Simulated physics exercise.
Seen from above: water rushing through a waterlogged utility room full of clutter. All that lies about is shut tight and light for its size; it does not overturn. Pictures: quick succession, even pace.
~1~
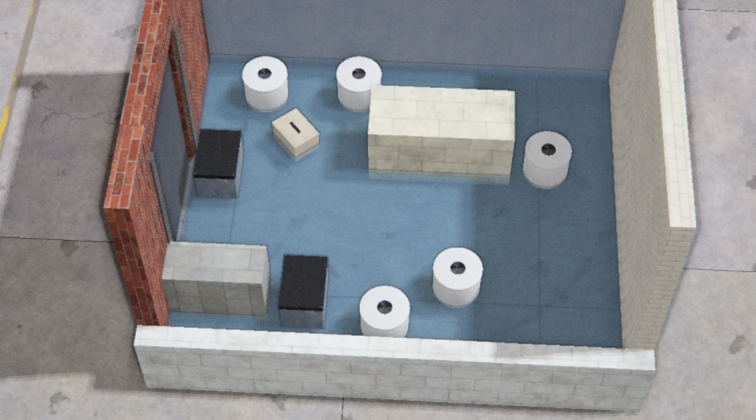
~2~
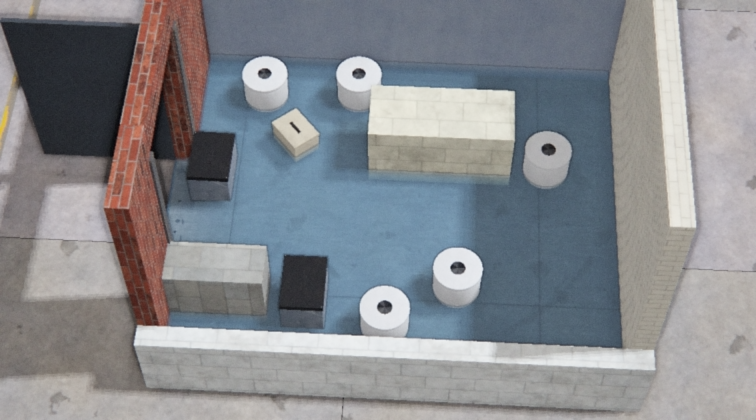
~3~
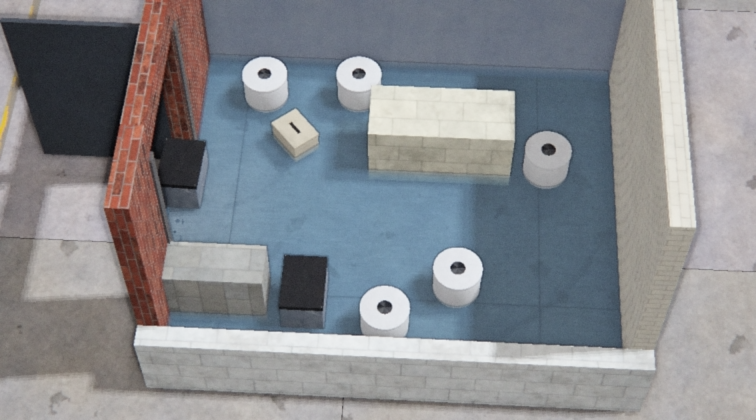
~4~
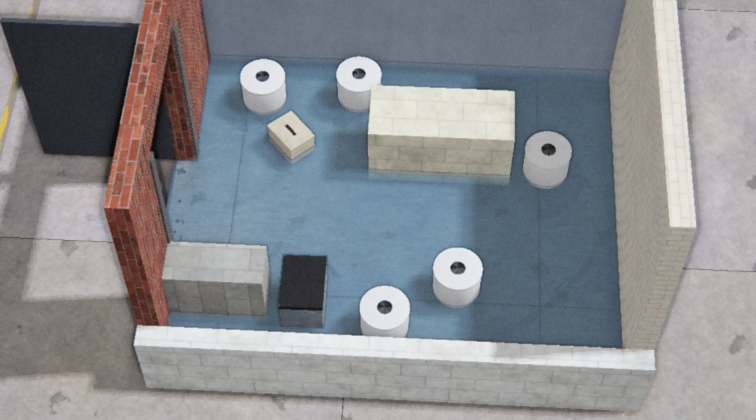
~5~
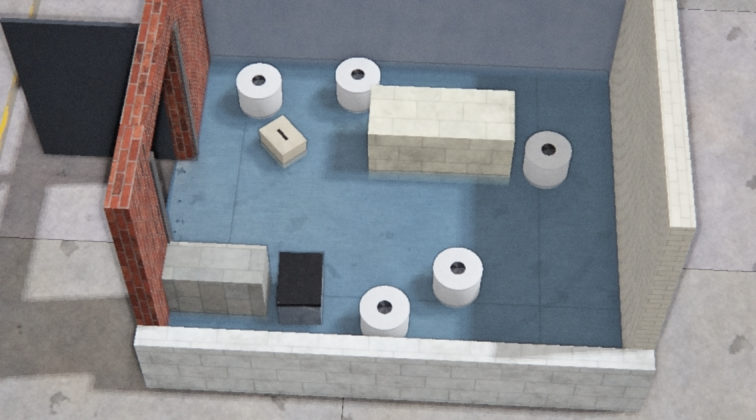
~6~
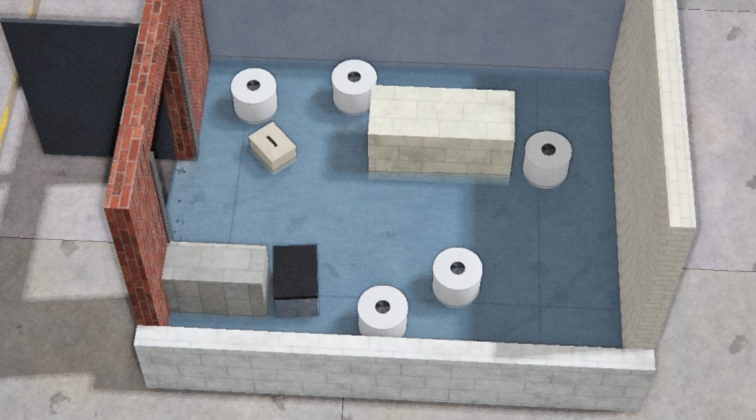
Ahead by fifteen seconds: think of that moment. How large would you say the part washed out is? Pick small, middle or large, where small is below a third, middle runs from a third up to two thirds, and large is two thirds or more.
Large.
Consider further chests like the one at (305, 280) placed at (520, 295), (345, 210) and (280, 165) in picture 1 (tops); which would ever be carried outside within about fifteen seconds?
Taking them in turn: Held back, flushed away and flushed away.
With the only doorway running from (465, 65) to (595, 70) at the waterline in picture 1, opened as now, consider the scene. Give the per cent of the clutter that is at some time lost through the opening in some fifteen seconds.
I reckon close to 50 per cent.
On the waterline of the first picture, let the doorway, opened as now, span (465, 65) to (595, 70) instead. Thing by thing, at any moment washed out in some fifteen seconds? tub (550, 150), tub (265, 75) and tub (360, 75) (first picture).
In the order given, it's escaped, escaped, escaped.
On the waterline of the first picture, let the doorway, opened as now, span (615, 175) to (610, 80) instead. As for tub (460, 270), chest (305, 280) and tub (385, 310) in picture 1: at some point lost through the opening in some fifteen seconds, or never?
Sequentially: Leaves the room, remains indoors, remains indoors.
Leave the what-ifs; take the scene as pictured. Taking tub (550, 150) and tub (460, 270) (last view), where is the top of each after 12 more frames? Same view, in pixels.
I'd say about (533, 170) for the first and about (362, 249) for the second.
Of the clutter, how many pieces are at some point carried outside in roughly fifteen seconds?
Count: 7.
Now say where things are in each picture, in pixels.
In the first picture, a tote at (295, 128), afloat; a tub at (265, 74), afloat; 0 of 8 have shifted.
In the second picture, a tote at (295, 128) floats; a tub at (265, 74), afloat; 1 of 8 have shifted.
In the third picture, a tote at (295, 128) floats; a tub at (265, 74), afloat; 1 of 8 have shifted.
In the fourth picture, a tote at (291, 130) floats, close to its start; a tub at (263, 77) floats, close to its start; 1 of 8 have shifted.
In the fifth picture, a tote at (283, 135), afloat, close to its start; a tub at (259, 81) floats, close to its start; 4 of 8 have shifted.
In the sixth picture, a tote at (272, 142) floats, close to its start; a tub at (254, 86), afloat, close to its start; 5 of 8 have shifted.
A moment on, 1 of 8 are out; 7 afloat.
Next, 4 of 8 are out; 4 afloat.
Later, 6 of 8 are out; 2 afloat.
In the end, 7 of 8 are out; 1 afloat.
